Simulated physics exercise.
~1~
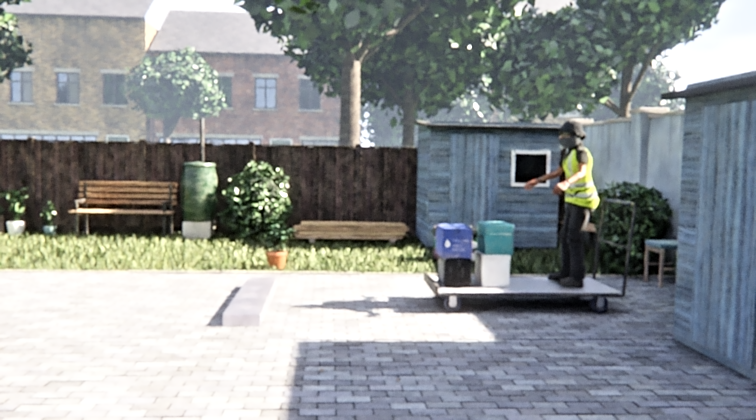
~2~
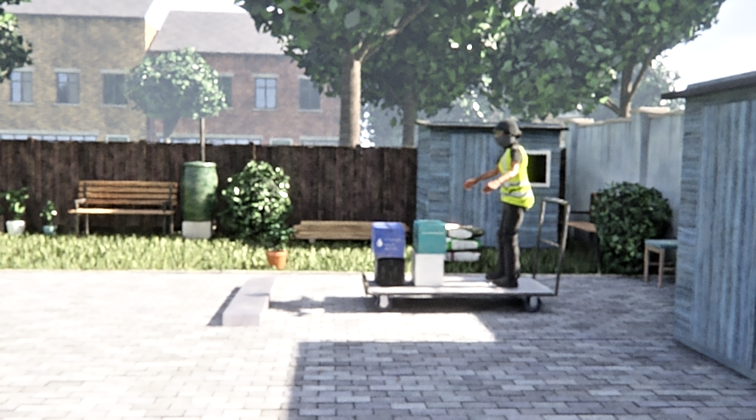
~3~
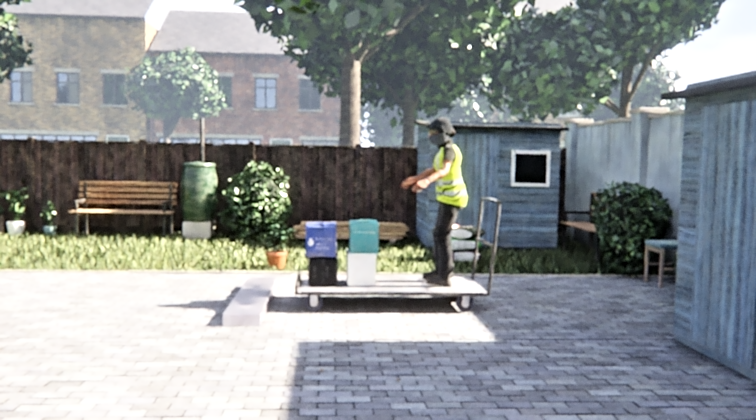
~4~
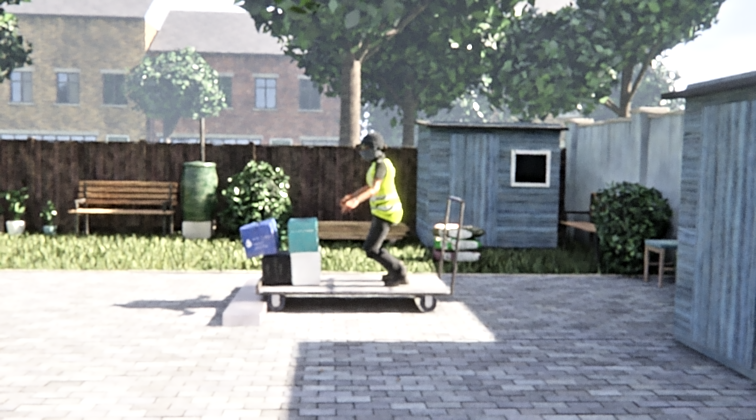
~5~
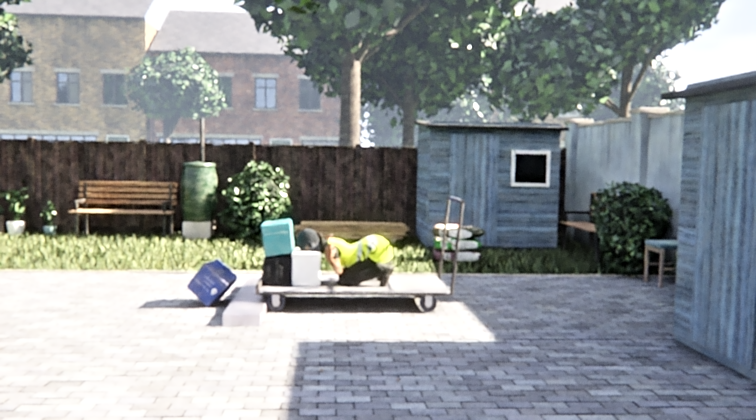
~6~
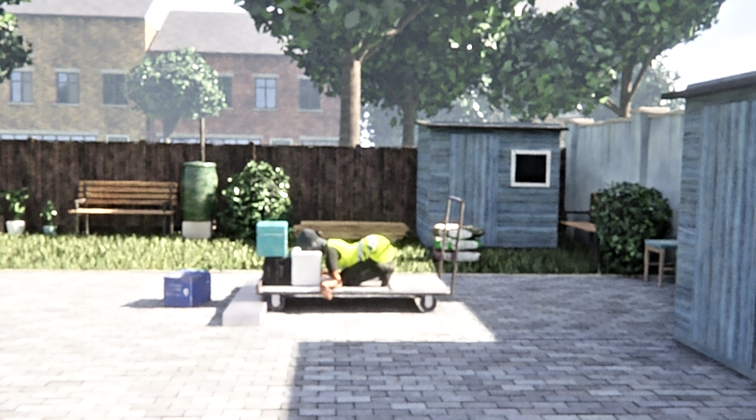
To begin with, a flat cart rolls left across a sunny paved yard, carrying a person in a yellow vest who stands behind a blue parcel and a teal toolbox, stacked on a black suitcase and a white tote. The cart reaches a low kerb and stops short. The blue parcel tips forward off the suitcase while the person's knees buckle. The parcel tumbles over the kerb as the person crumples onto the deck and the toolbox shifts left above the suitcase. Finally, the parcel rests on the paving, while the person lies slumped beside the remaining load.
